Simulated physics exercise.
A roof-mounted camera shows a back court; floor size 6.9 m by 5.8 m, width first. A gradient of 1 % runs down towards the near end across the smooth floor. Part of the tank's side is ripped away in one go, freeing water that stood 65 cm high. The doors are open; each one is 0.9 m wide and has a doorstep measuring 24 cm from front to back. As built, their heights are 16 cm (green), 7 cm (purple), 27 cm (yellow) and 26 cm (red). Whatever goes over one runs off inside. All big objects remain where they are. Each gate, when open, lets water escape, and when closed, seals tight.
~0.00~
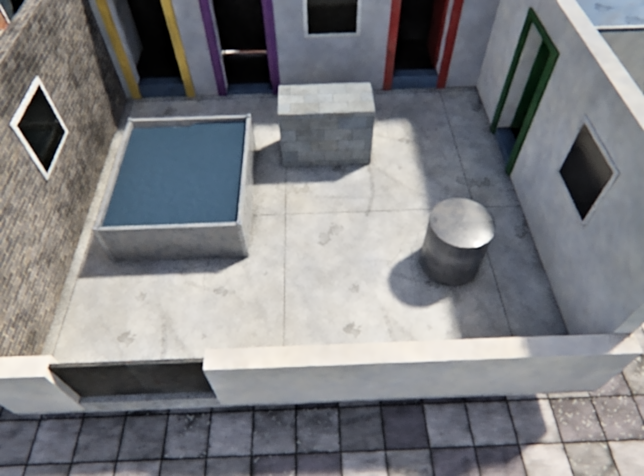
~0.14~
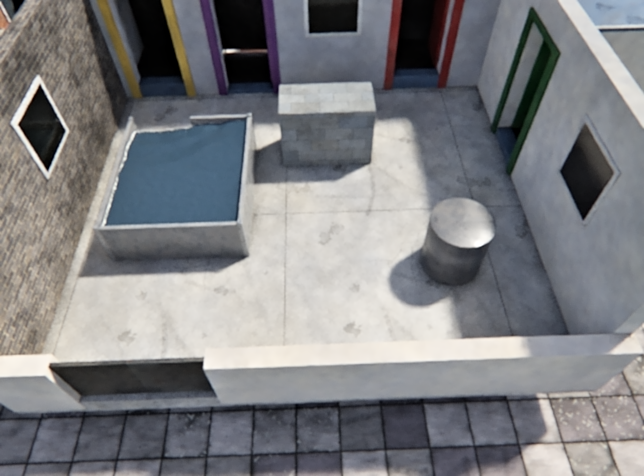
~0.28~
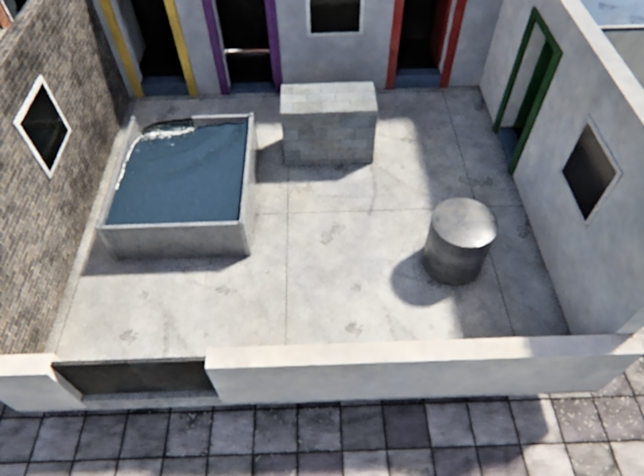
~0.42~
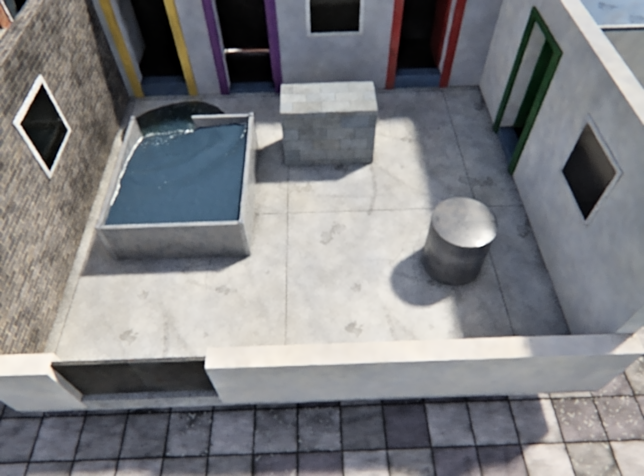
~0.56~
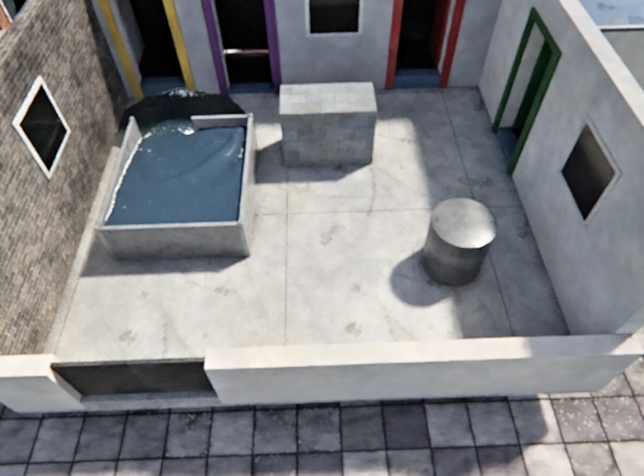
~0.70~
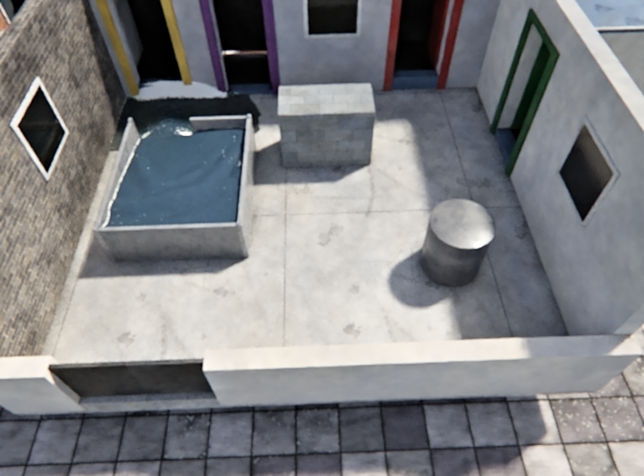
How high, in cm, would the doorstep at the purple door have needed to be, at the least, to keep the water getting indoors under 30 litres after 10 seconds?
About 12 cm.
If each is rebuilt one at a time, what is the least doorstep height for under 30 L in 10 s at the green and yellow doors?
Close to 9.5 cm (green) and close to 35 cm (yellow).
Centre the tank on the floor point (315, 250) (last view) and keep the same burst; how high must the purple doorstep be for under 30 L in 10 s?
At least roughly 18 cm high.
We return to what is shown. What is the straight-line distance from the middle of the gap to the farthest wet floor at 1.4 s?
3.0 metres.
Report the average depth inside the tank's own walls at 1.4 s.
About 49 cm.
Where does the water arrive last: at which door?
That would be the green door.
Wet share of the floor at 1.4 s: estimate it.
I'd say near 10 percent.
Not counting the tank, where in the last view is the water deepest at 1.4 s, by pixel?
(128, 99).
After 1.4 s water covers 10 % of the floor, deepest (48 cm) near (128, 99); 14 cm at the purple door, 6 litres in over its 7 cm doorstep.
After 3.0 s water covers 35 % of the floor, deepest (34 cm) near (164, 98); 14 cm at the purple door, 45 litres in over its 7 cm doorstep.
After 10.0 s water covers 95 % of the floor, deepest (20 cm) near (577, 365); 7 cm at the purple door, 98 litres in over its 7 cm doorstep.
At the purple door as built, the water arrived by 0.8 s and peaked near 16 cm at 2.2 s.
Run again over the same 10 s with other heights there, 50 litres in over 10 cm, 19 litres over 13.5 cm. The limit of 30 litres is kept from about 12 cm up.
